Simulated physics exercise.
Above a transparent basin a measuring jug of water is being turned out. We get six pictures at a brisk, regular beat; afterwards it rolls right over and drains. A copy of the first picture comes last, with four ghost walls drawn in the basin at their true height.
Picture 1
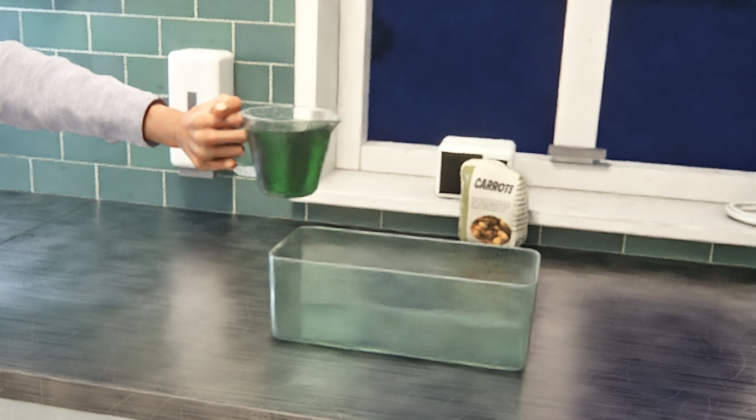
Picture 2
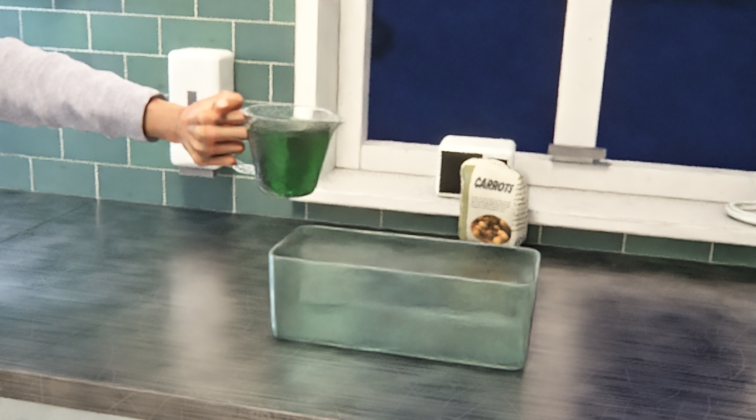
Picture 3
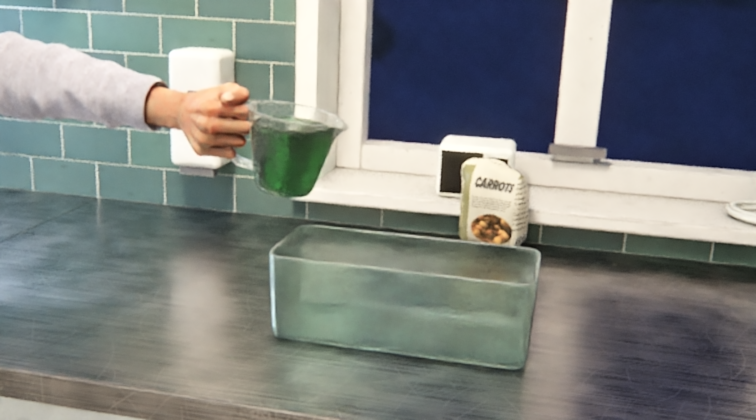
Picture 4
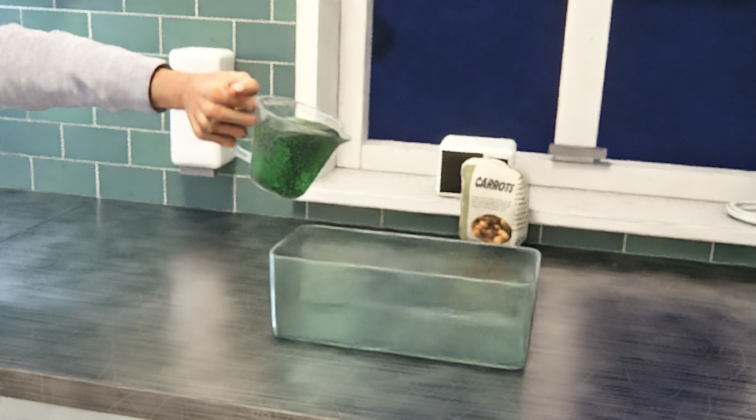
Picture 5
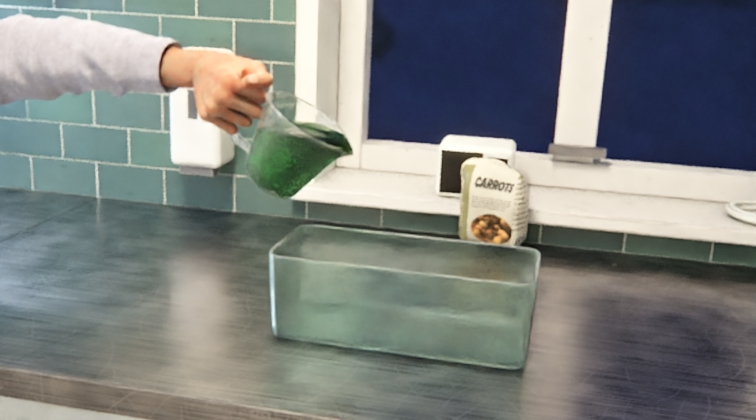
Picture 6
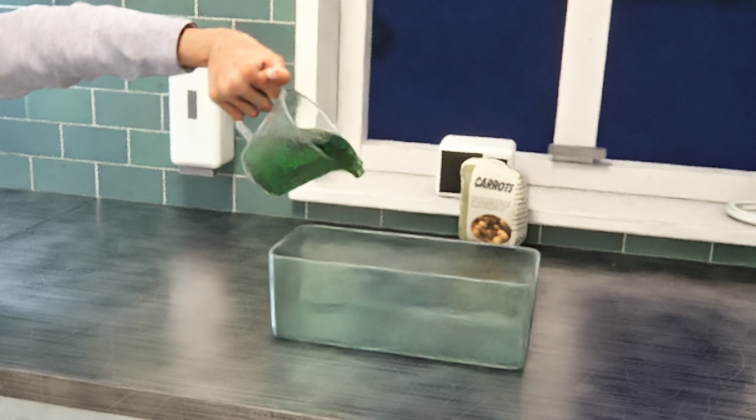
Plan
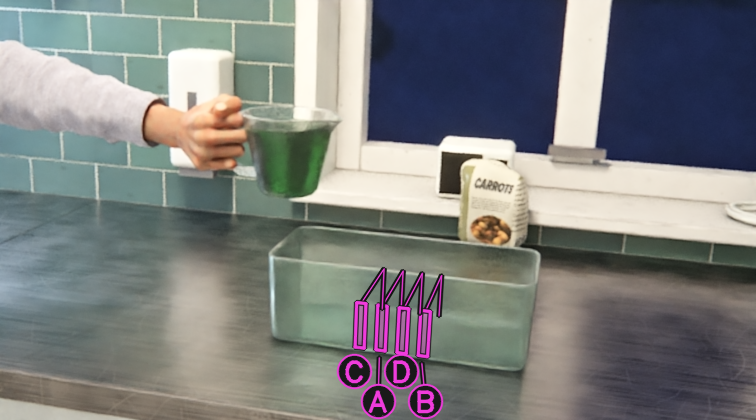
A hand held a clear measuring jug of green liquid above a glass basin on a dark counter, then gradually tilted it to the right until the liquid reached the spout and began coming over.
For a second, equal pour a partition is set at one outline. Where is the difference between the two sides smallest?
I would pick place C.
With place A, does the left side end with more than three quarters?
Yes.
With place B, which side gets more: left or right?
The left one.
On the marked copy, A at (379, 357); B at (421, 363); C at (358, 354); D at (400, 360).
With A, about 88 % ends left of the wall and 10 % right of it.
With B, about 94 % ends left of the wall and 3 % right of it; 3 % is lost outside.
With C, about 57 % ends left of the wall and 41 % right of it.
With D, about 91 % ends left of the wall and 4 % right of it; 4 % is lost outside.
